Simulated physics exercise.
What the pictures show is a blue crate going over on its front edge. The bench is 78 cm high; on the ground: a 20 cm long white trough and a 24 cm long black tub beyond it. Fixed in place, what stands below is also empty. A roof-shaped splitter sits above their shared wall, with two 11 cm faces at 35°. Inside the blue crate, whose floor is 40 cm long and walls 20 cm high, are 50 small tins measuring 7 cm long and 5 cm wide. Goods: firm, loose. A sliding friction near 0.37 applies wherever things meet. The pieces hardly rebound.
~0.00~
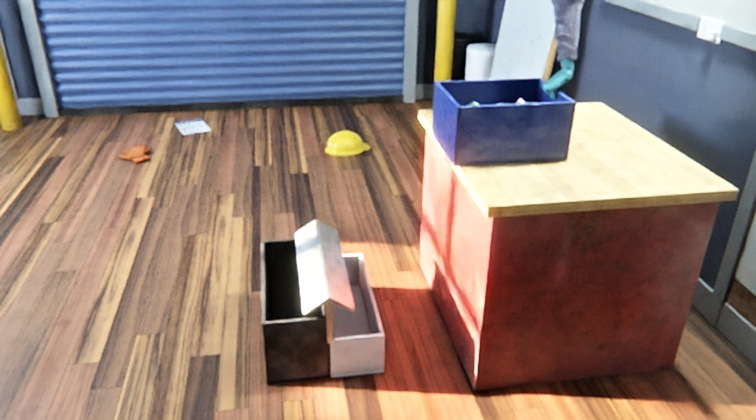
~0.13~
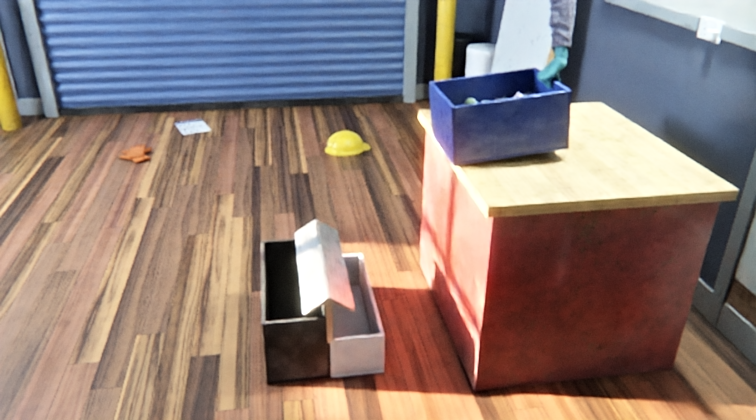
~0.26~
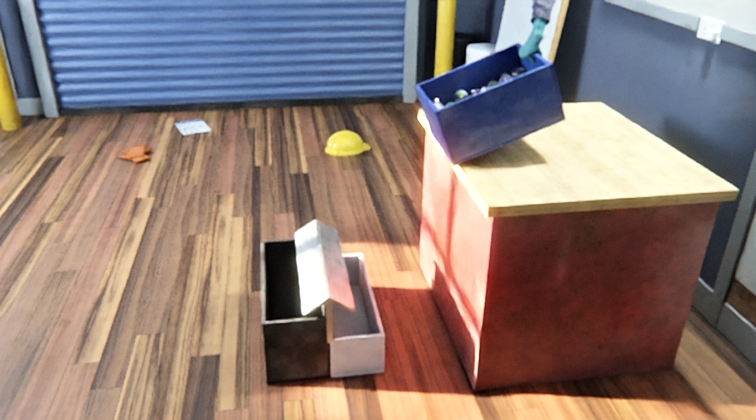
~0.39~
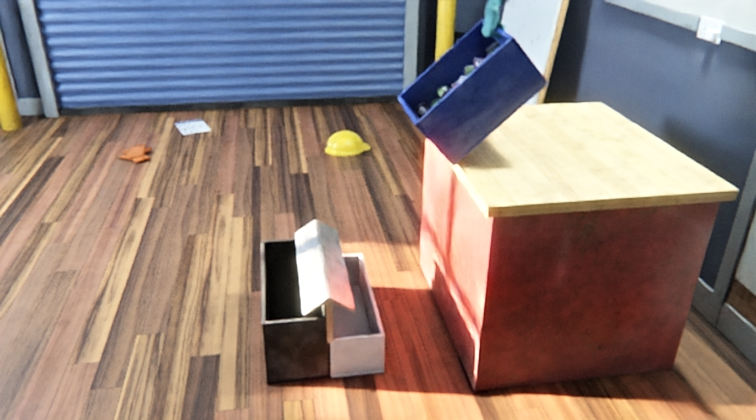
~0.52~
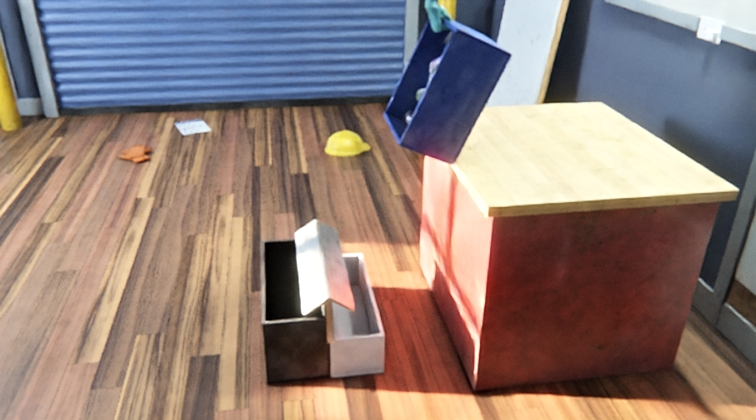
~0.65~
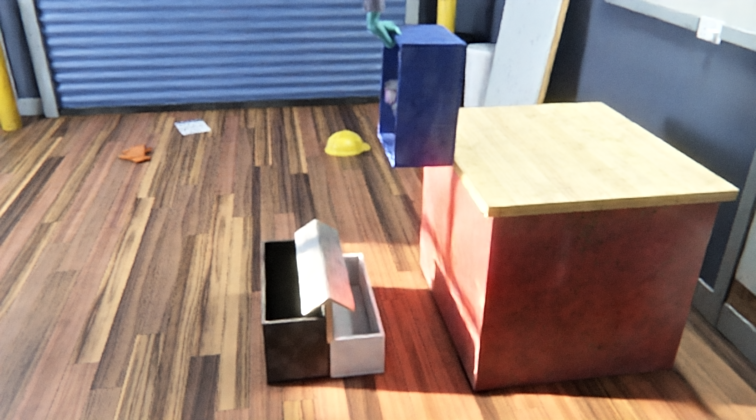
A gloved hand tilted a blue crate of small items over the left edge of a red bench until it stood nearly on its side, above the black and white boxes on the wooden floor.
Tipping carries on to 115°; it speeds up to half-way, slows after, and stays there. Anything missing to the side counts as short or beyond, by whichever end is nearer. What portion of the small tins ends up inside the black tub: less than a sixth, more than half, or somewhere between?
Somewhere between a sixth and a half.
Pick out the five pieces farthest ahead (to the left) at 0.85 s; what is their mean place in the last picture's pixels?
Centre: About (338, 179) px.
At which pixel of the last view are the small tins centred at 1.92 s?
I'd place it about (340, 313) in the last view.
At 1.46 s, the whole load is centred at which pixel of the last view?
Centre estimate - approximately (335, 311).
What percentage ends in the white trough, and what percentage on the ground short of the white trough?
First place roughly 20 per cent, second place roughly 35 per cent.
After 0.85 s, tilt 111°; 31 still in the blue crate and 19 in the air.
After 1.11 s, tilt 115°; 5 still in the blue crate, 6 in the black tub and 39 in the air.
After 1.46 s, tilt 115°; 6 in the white trough, 18 in the black tub, 7 on the ground short of the white trough, 3 on the ground beyond the black tub and 16 in the air.
When it is over (at 1.92 s), 10 in the white trough, 18 in the black tub, 17 on the ground short of the white trough and 5 on the ground beyond the black tub. Asked share, 18 of 50, 36 per cent.
